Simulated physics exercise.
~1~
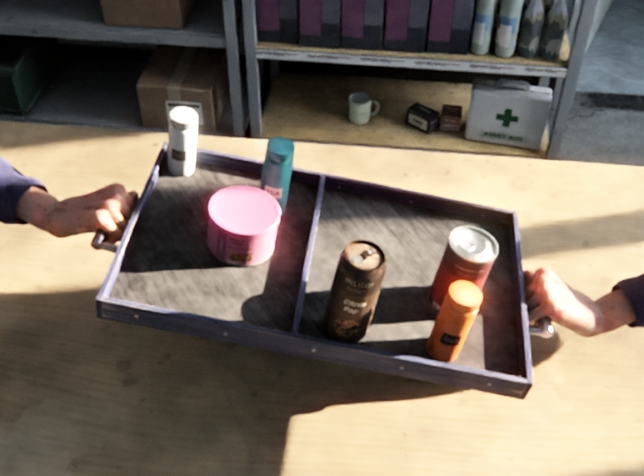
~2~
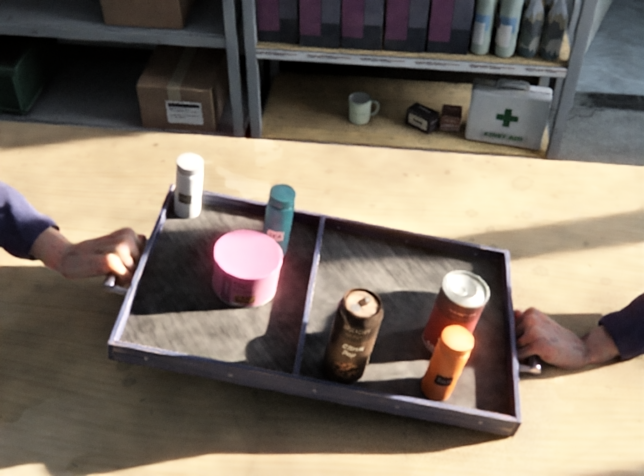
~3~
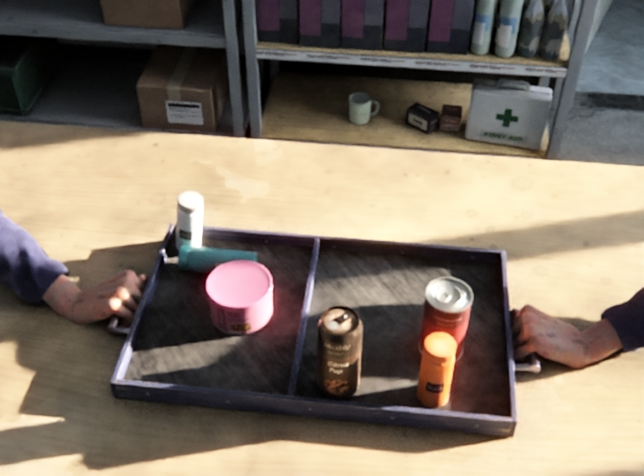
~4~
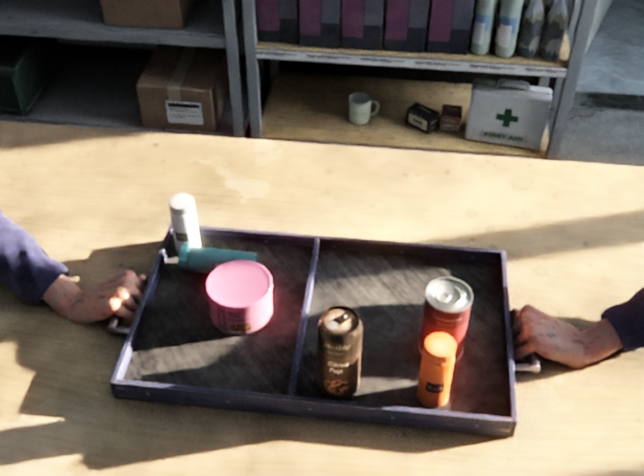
Tray of six containers being lowered by two hands onto a table, the turquoise shaker toppling sideways while the others stay standing.
